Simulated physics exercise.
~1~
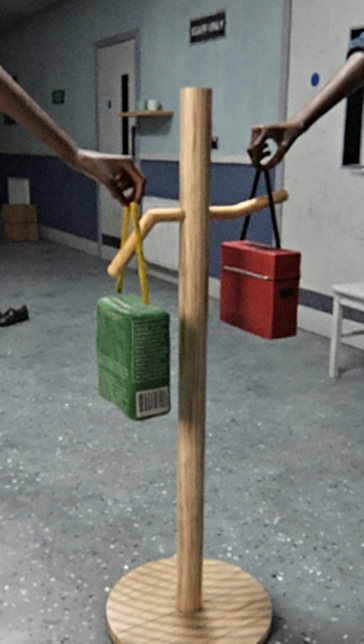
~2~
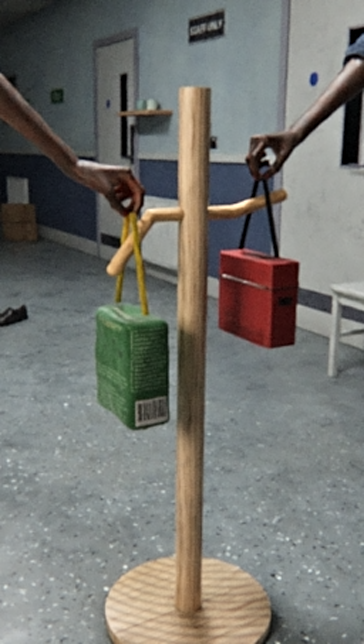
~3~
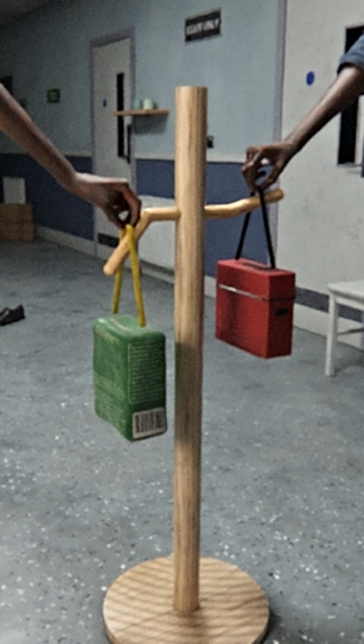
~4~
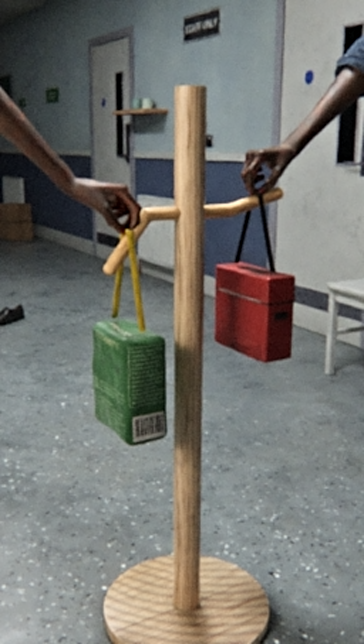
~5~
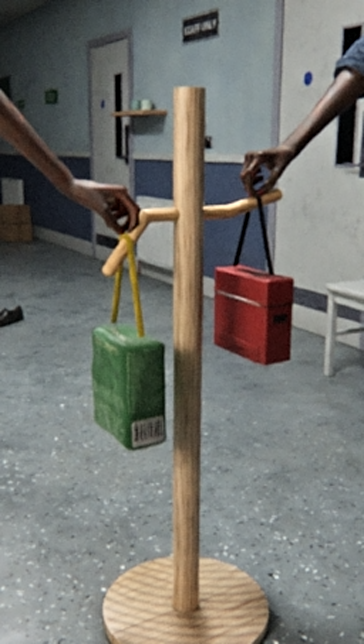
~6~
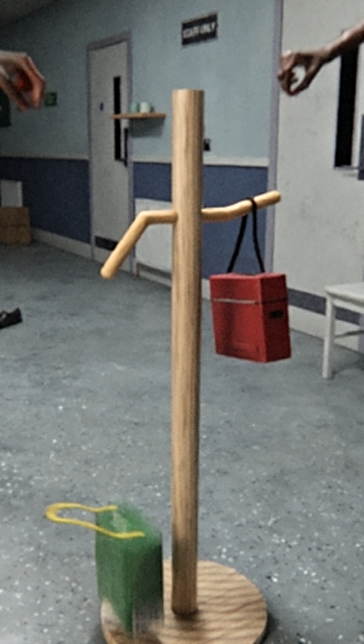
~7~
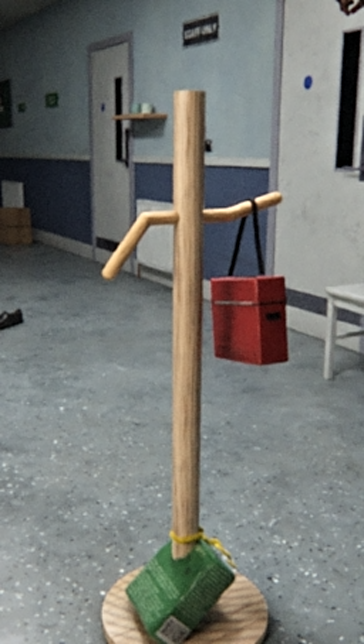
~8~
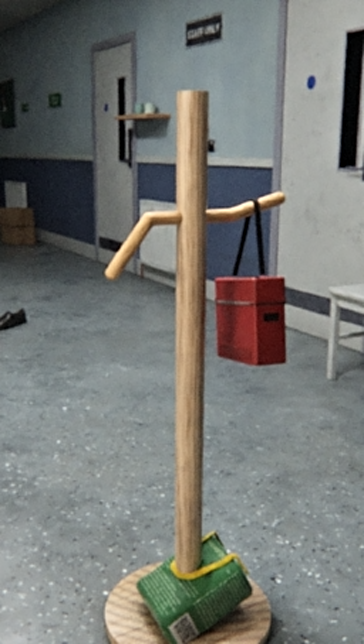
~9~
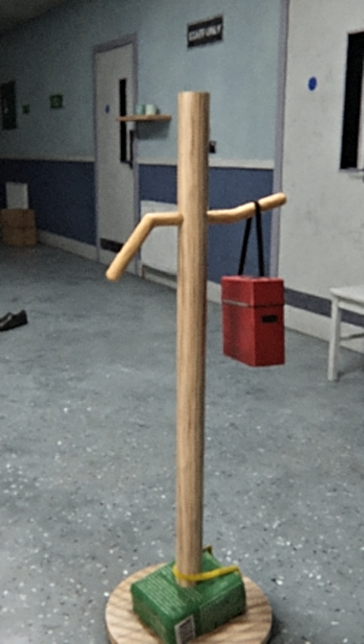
Two hands reach in from either side of a wooden stand in a blue-walled corridor, seen from the front by a slightly swaying camera. The left hand holds a green, box-shaped bag by a yellow loop at the drooping left peg, while the right hand holds a red case by a dark strap at the right peg. Both hands lower their loads a little, then let go and draw back. The green bag drops off its peg and tips over against the foot of the pole. It ends lying on the round base, while the red case still hangs.
